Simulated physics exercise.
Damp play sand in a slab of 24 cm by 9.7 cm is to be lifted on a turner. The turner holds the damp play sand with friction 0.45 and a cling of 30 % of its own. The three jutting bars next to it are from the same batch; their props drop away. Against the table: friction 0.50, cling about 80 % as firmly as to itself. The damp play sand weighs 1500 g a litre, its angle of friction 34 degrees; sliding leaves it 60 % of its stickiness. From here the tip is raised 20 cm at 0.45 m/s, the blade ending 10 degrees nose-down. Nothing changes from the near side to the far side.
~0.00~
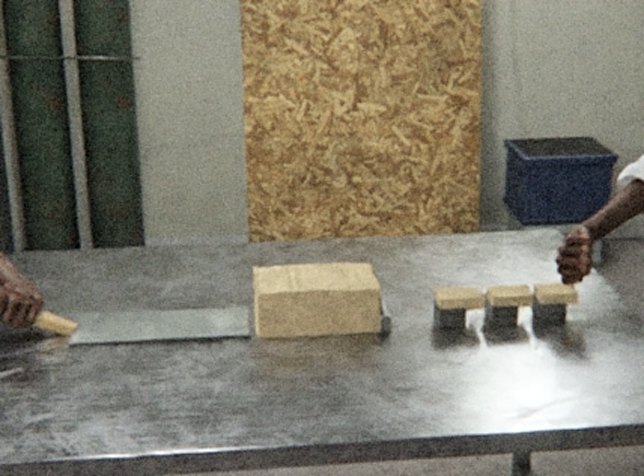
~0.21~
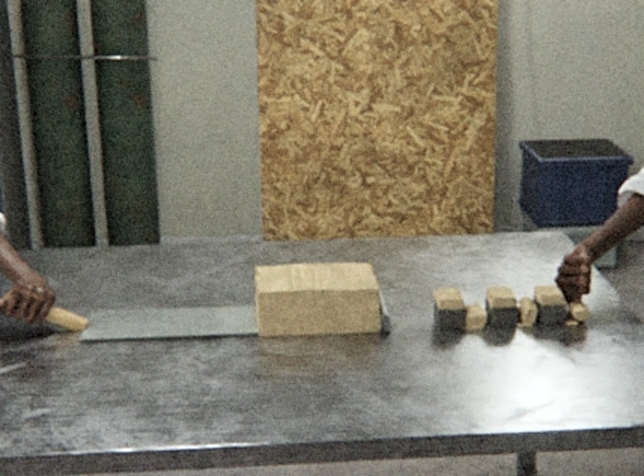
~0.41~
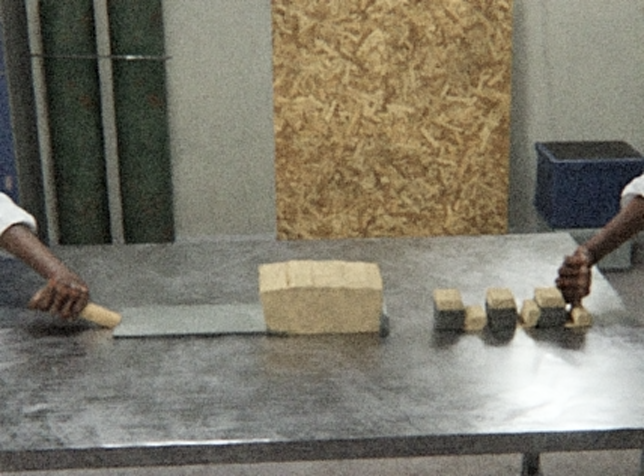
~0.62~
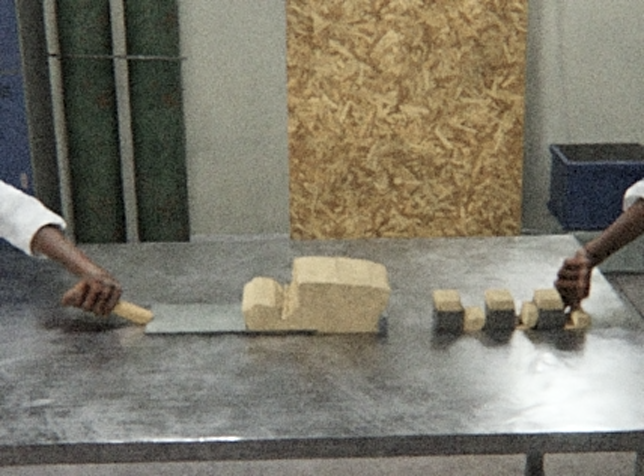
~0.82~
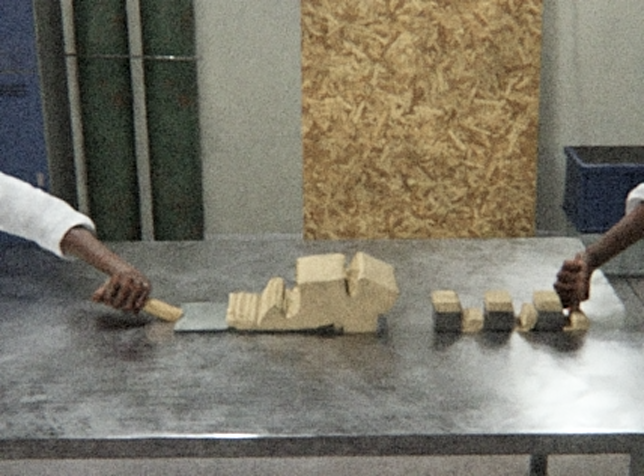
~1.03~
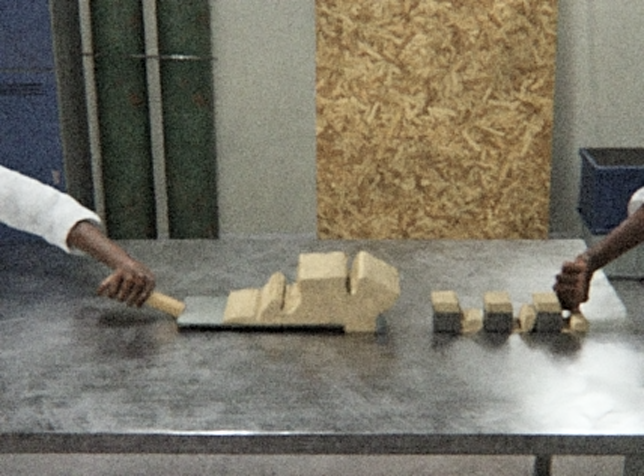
Three small pale bars on dark blocks tipped down beside a hand at the right, then another hand pushed a flat blade rightward into a block of damp sand, which broke into uneven lumps.
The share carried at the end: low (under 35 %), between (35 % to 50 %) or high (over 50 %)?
The band is high (over 50 %).
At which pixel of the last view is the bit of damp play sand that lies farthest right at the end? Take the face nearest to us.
Around (472, 330).
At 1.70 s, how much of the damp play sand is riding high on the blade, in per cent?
About 60 %.
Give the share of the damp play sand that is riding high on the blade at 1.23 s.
About 35 %.
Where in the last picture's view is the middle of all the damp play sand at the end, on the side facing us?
At about (349, 256).
After 1.23 s, the tip is 9.4 cm up.
After 1.46 s, the tip is 19 cm up.
After 1.70 s, the tip is 20 cm up and 61 % is riding high on the blade.
After 1.93 s, the tip is 20 cm up and 61 % is riding high on the blade.
After 2.30 s, at the end, the tip is 20 cm up and 61 % is riding high on the blade.
